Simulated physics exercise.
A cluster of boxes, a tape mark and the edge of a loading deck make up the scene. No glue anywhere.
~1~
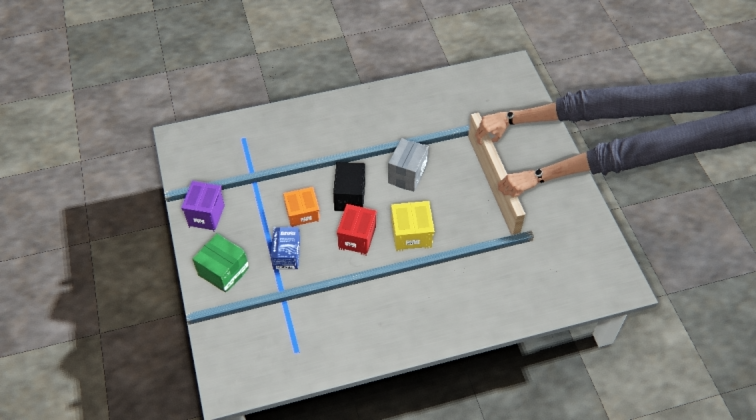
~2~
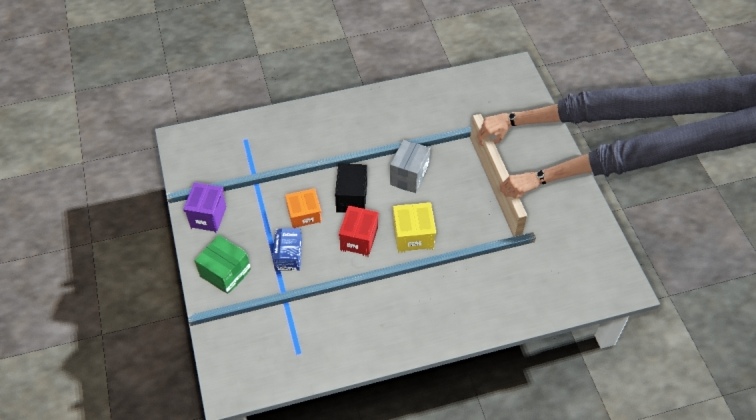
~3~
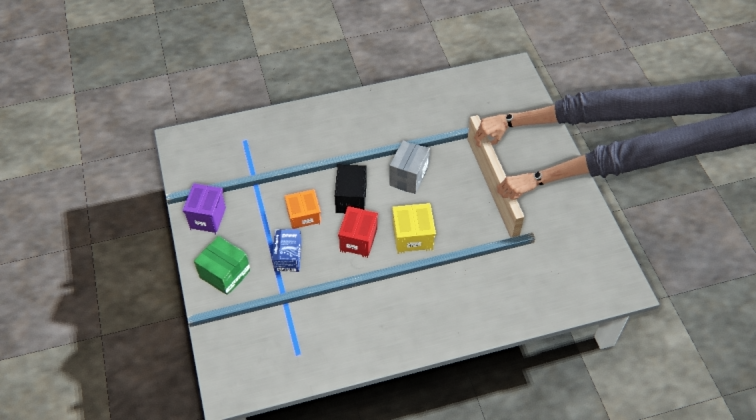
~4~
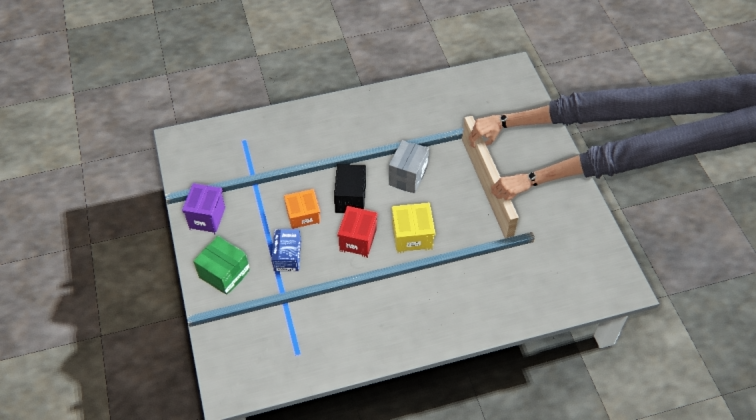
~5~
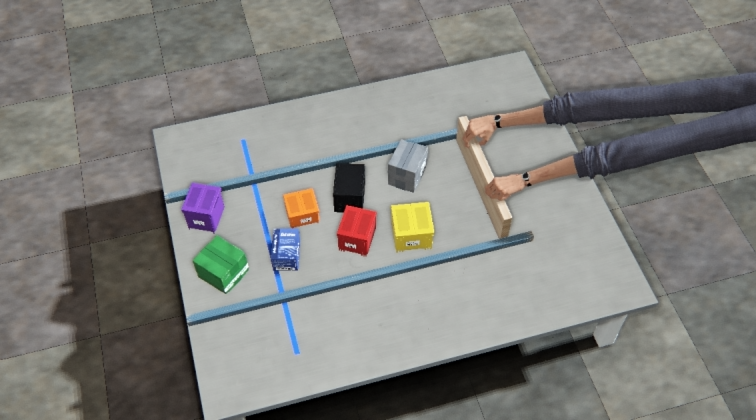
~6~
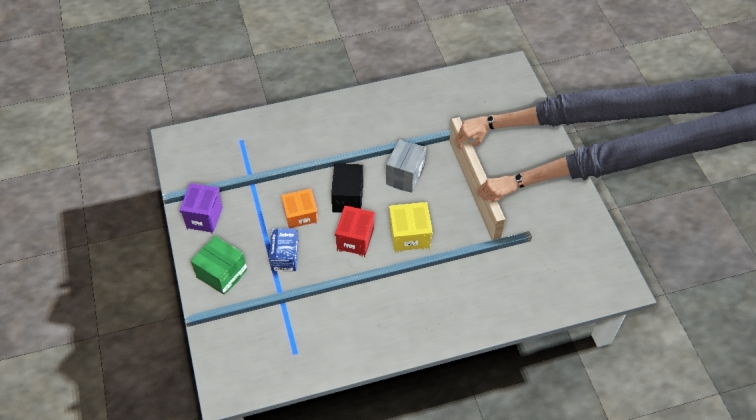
Two forearms in dark sleeves reach in from the right, both hands gripping a wooden plank on a pale grey table seen from above over a tiled floor. Between two blue-grey rails sit purple and green boxes left of a blue tape line, a blue box by it, and orange, black, red, grey and yellow ones to its right. The hands slide the plank slightly left while the boxes stay put.
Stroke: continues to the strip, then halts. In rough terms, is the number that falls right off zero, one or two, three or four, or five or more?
The push is going to send one or two over the edge.
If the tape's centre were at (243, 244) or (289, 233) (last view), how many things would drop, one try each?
Try by try, 4 and 1.
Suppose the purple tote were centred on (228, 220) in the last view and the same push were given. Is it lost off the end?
Started there, the object drops over the edge.
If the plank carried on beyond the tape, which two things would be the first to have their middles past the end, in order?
First the green box, then the blue box.
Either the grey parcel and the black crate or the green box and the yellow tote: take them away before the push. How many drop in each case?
The answer is 1 and then 0.
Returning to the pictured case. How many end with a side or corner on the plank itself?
2 in contact.
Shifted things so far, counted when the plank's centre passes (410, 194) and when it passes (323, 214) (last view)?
Counting first: 2, next 7.
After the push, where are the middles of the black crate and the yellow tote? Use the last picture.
In the last picture the black crate sits around (216, 222) and the yellow tote around (254, 267).
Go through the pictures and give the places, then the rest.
Purple tote (204, 207); green box (221, 263); blue box (286, 248); plank (495, 173); tape (268, 237), in the first frame.
Green box (223, 265); yellow tote (414, 228), in the second frame.
Blue box (287, 251); red tote (358, 232), in the third frame.
Purple tote (205, 209); black crate (350, 189), in the fourth frame.
Green box (221, 265); orange tote (302, 209), in the fifth frame.
Purple tote (202, 209); green box (220, 265); blue box (284, 250); plank (476, 178); tape (266, 238), in the sixth frame.
Soon after, none off yet; purple tote at rest near (202, 209); green box at rest near (220, 265); blue box at rest near (284, 250).
Then, none off yet; purple tote at rest near (202, 209); green box at rest near (220, 265); blue box moved a little near (264, 256).
By the end, the number that fall off is one or two; fallen, green box.
